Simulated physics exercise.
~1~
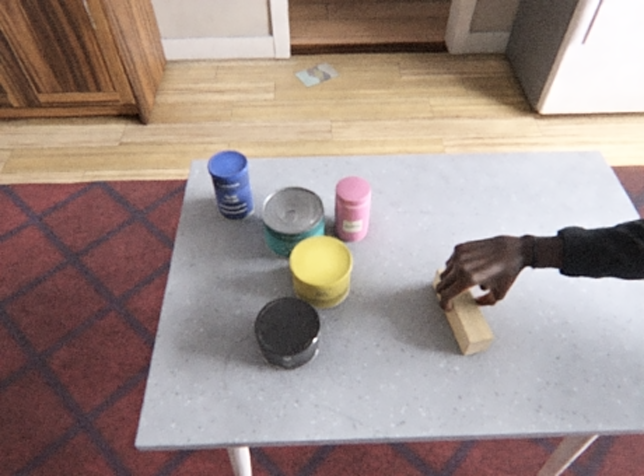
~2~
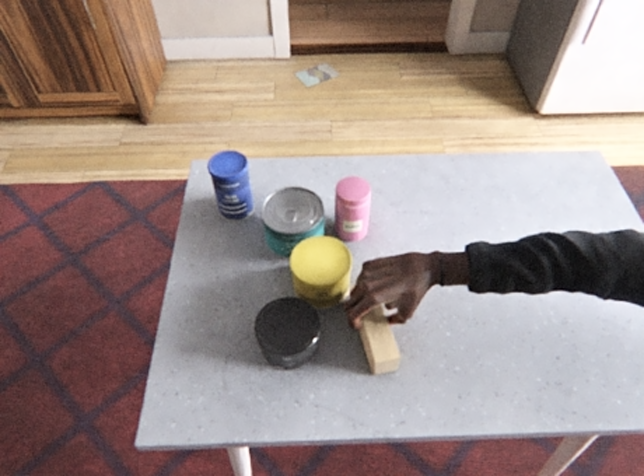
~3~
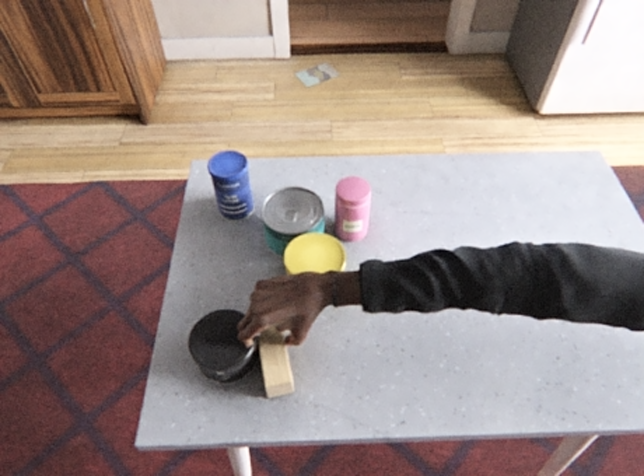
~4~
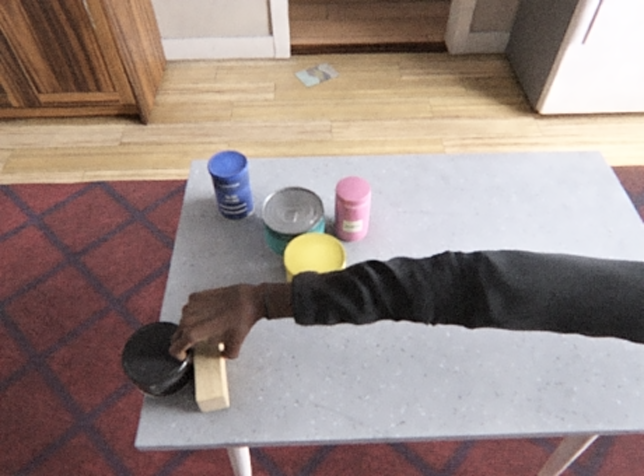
On a grey tabletop, a hand sliding a wooden block leftward, pushing a black tub to the table's left edge, four other containers standing.
